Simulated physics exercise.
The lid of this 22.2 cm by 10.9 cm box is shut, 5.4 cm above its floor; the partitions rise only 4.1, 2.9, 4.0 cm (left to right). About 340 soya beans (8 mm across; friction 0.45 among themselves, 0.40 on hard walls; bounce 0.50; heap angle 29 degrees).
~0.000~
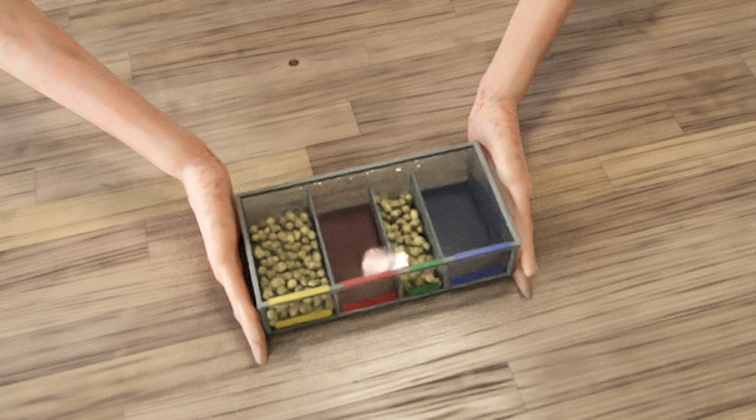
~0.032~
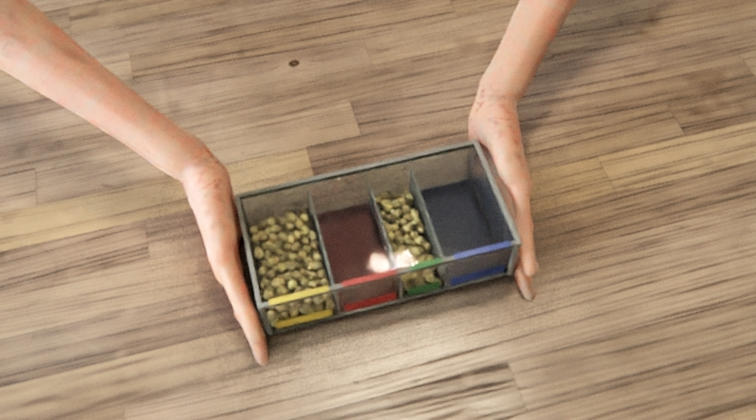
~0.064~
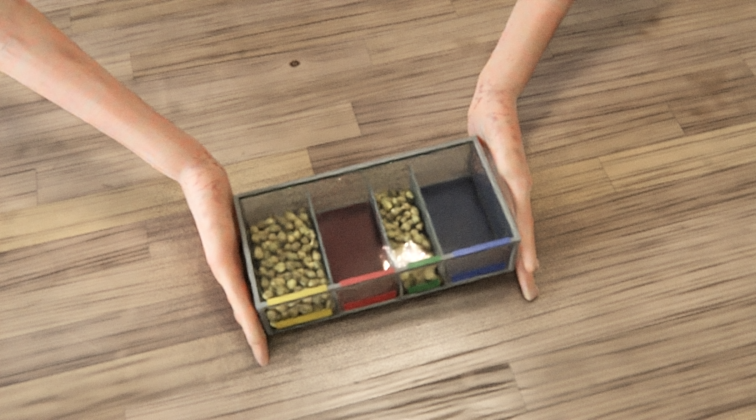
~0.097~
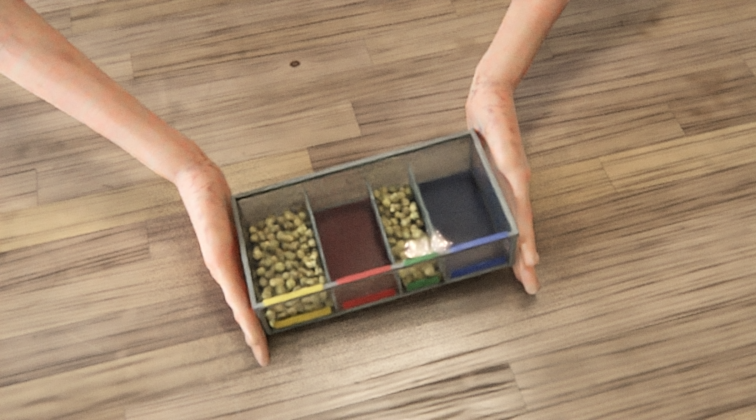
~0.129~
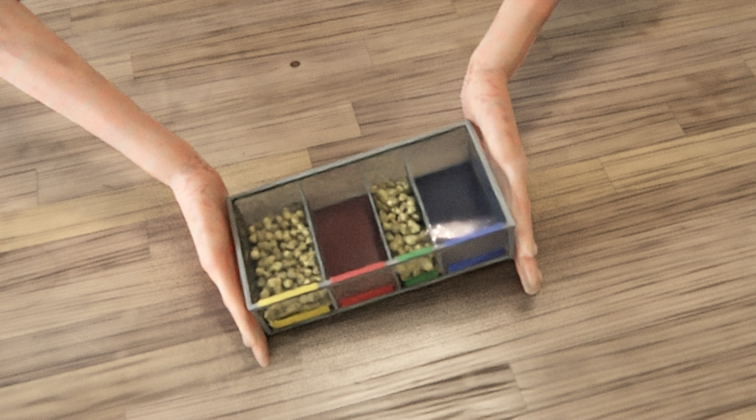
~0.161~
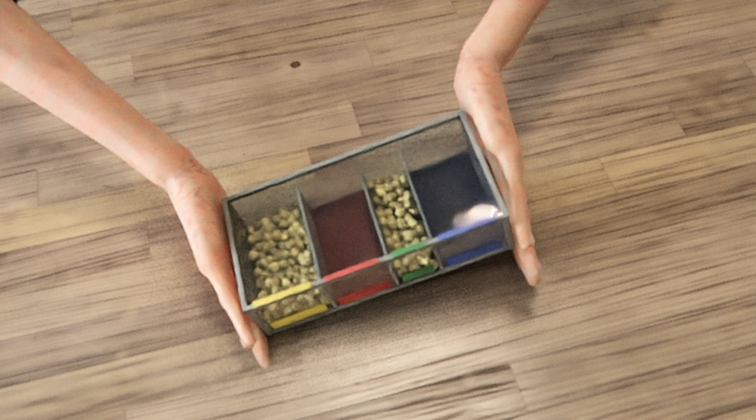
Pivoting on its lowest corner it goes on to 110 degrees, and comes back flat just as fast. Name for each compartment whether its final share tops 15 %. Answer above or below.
Red: Below, blue: Below, green: Below, yellow: Above.
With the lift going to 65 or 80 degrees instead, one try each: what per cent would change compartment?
Some 5 and 10 per cent.
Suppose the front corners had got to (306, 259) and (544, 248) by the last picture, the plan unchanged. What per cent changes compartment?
It would be near 20 per cent.
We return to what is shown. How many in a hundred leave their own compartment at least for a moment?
About 30 per cent.
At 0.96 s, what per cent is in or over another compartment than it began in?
Some 15 per cent.
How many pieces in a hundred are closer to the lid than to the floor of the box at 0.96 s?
About 60 per cent.
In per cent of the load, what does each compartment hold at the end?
Red 5; blue 0; green 0; yellow 95.
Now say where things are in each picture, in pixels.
Box tilt 0 degrees, front corners at (262, 304) and (515, 242); green 30 %, yellow 70 %, in the first picture.
Box tilt 1 degrees, front corners at (262, 304) and (516, 242), in the second picture.
Box tilt 2 degrees, front corners at (261, 305) and (515, 238), in the third picture.
Box tilt 5 degrees, front corners at (257, 305) and (513, 232), lowest corner left back, in the fourth picture.
Box tilt 9 degrees, front corners at (253, 306) and (509, 224), lowest corner left back, in the fifth picture.
Box tilt 13 degrees, front corners at (248, 307) and (503, 215), lowest corner left back; green 30 %, yellow 70 %. The box's pace is about 130 degrees a second, in the sixth picture.
After 0.96 s, tilt 110 degrees; red 10 %, green 15 %, yellow 75 %.
Then, at 1.49 s, tilt 50 degrees; red 5 %, yellow 95 %.
Then, at 2.09 s, tilt 0 degrees; red 5 %, yellow 95 %.
In the end, at 2.4 s, red 5 %, blue 0 %, green 0 %, yellow 95 %.
